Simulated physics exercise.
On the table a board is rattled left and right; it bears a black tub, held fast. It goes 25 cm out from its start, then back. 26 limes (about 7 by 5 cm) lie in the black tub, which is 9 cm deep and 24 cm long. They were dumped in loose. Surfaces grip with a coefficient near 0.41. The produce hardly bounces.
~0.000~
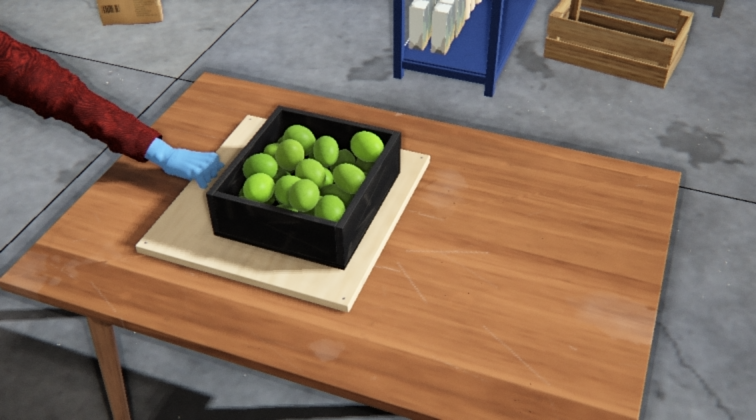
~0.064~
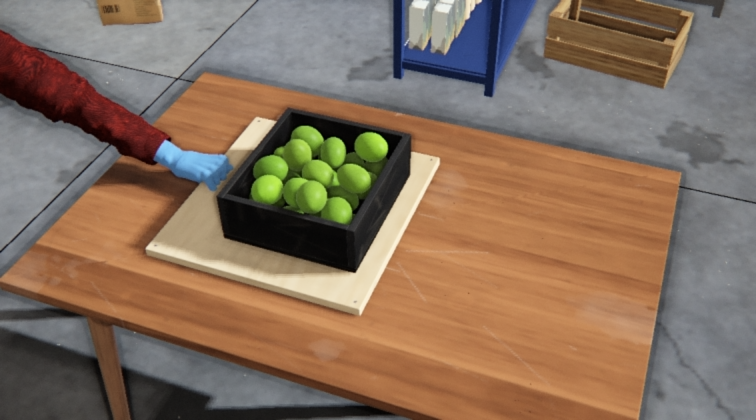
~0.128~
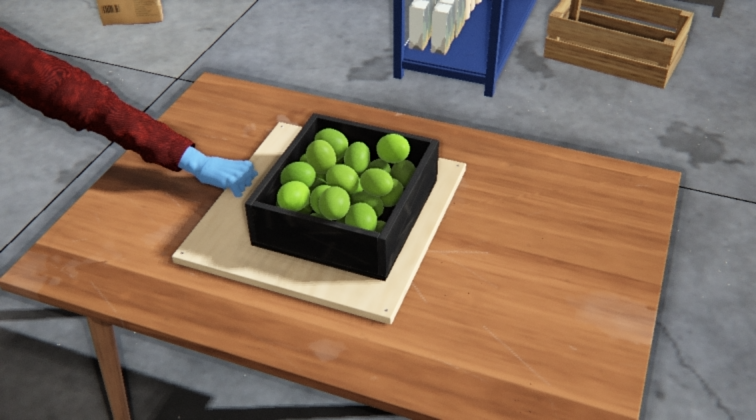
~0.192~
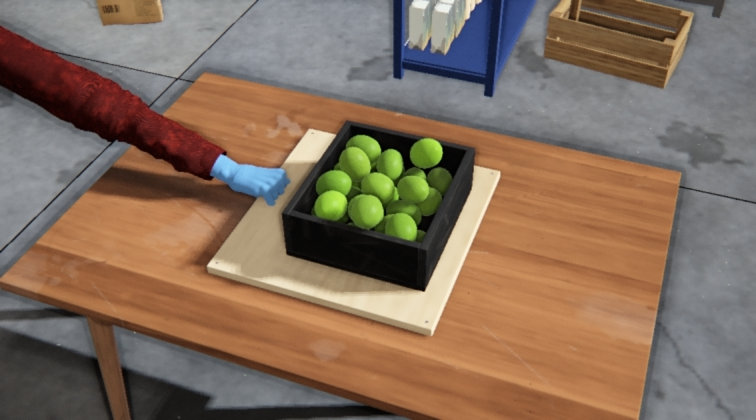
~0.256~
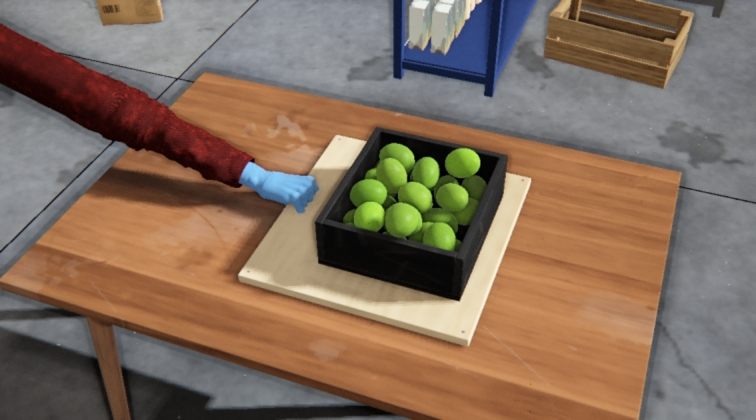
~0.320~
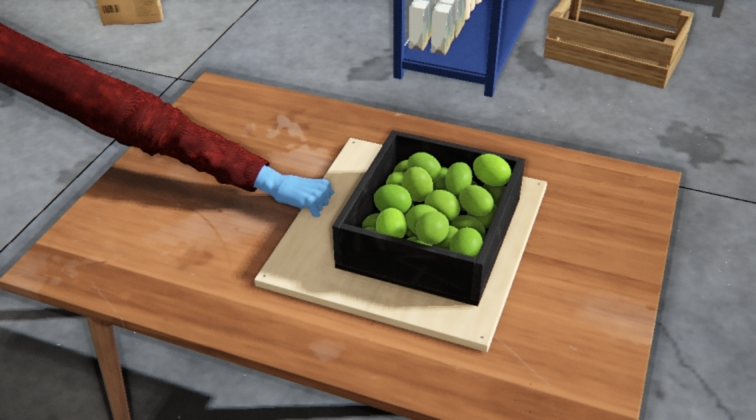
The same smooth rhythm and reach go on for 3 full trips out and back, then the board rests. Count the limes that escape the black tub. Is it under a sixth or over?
Less than a sixth of the limes leave the black tub.
After 0.67 s, the black tub is down by 1 of 26.
After 1.11 s, the black tub is down by 1 of 26.
After 1.73 s, the black tub is down by 2 of 26.
Final count (at 2.53 s), the black tub is down by 2 of 26. Asked share, 2 of 26, 8 per cent.
